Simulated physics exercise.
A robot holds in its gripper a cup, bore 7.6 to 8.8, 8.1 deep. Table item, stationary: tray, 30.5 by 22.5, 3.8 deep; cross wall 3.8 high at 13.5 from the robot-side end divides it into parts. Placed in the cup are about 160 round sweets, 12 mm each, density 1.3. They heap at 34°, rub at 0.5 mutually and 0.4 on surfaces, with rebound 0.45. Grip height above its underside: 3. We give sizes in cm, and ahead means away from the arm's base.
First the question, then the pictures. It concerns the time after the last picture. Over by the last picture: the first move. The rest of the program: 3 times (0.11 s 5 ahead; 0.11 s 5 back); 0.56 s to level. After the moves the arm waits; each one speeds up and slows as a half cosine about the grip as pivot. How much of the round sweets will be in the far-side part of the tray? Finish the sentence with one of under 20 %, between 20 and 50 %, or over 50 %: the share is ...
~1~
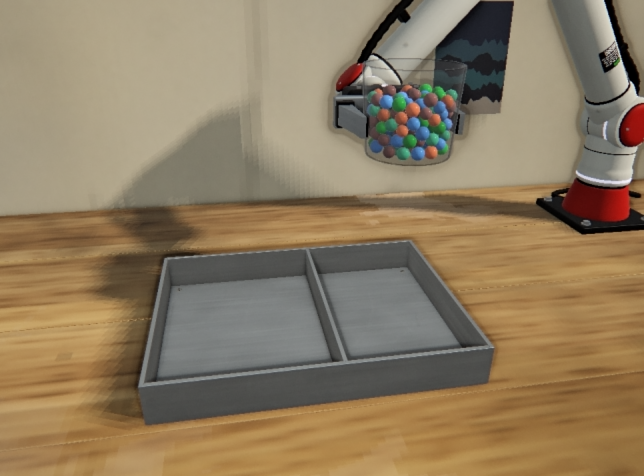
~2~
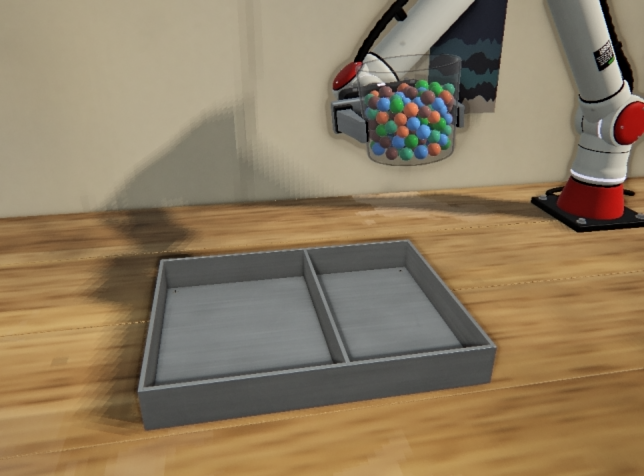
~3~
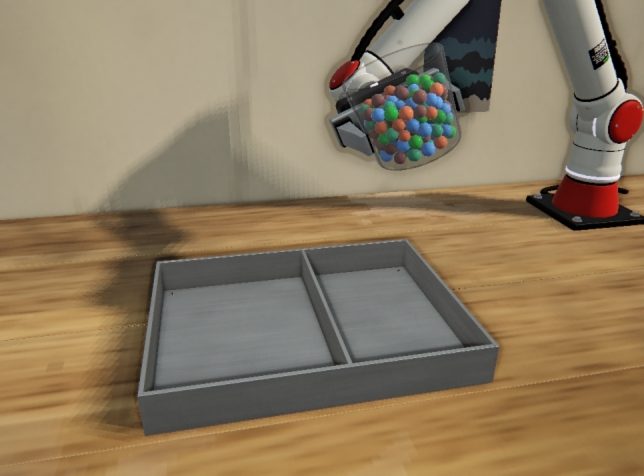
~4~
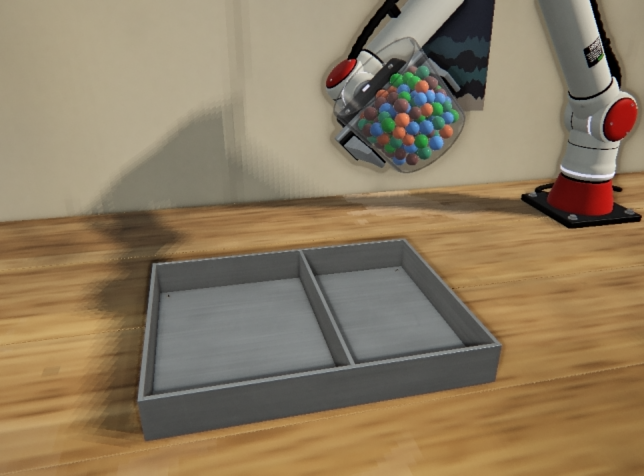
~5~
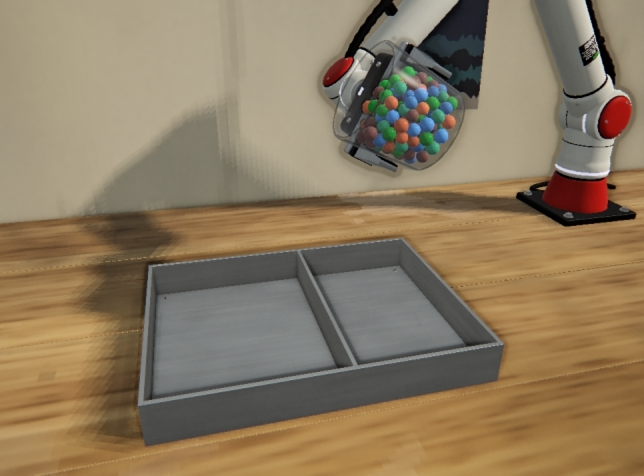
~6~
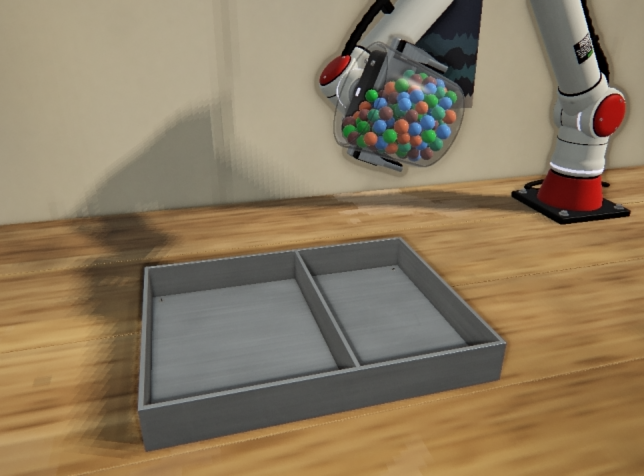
The share is over 50 %.
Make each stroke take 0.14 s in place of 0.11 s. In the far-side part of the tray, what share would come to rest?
Roughly 50 percent would.
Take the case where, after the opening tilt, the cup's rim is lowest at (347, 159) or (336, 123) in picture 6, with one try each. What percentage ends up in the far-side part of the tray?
I'd put them at some 90 and 35 in a hundred.
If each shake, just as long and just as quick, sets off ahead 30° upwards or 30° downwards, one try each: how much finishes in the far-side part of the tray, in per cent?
Try one gives about 95 in a hundred, try two about 35 in a hundred.
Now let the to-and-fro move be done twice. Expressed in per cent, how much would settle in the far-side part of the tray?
Estimate for that case: 60 %.
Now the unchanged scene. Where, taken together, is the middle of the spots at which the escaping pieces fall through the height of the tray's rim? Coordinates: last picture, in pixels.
Centre: About (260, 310).
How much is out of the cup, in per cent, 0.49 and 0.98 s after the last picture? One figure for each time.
Estimates in order: Close to 65, close to 75.
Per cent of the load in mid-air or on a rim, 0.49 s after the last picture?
23 %.
Then, 0.49 s after the last picture, tilted 68° forward, highest piece 22 above the table; 62 in the far-side part, 61 in the cup, 4 in the robot-side part, 37 in flight or on a rim.
Then, 0.98 s after the last picture, tilted 27° forward, highest piece 24 above the table; 111 in the far-side part, 38 in the cup, 10 in the robot-side part, 5 on the table or floor.
Then, 1.42 s after the last picture, level, highest piece 23 above the table; 111 in the far-side part, 38 in the cup, 10 in the robot-side part, 5 on the table or floor.
Then, 2.47 s after the last picture, level, highest piece 23 above the table; 111 in the far-side part, 38 in the cup, 10 in the robot-side part, 5 on the table or floor.
Final count, 111 in the far-side part, 38 in the cup, 10 in the robot-side part, 5 on the table or floor. That is 68 % in the far-side part of the tray.
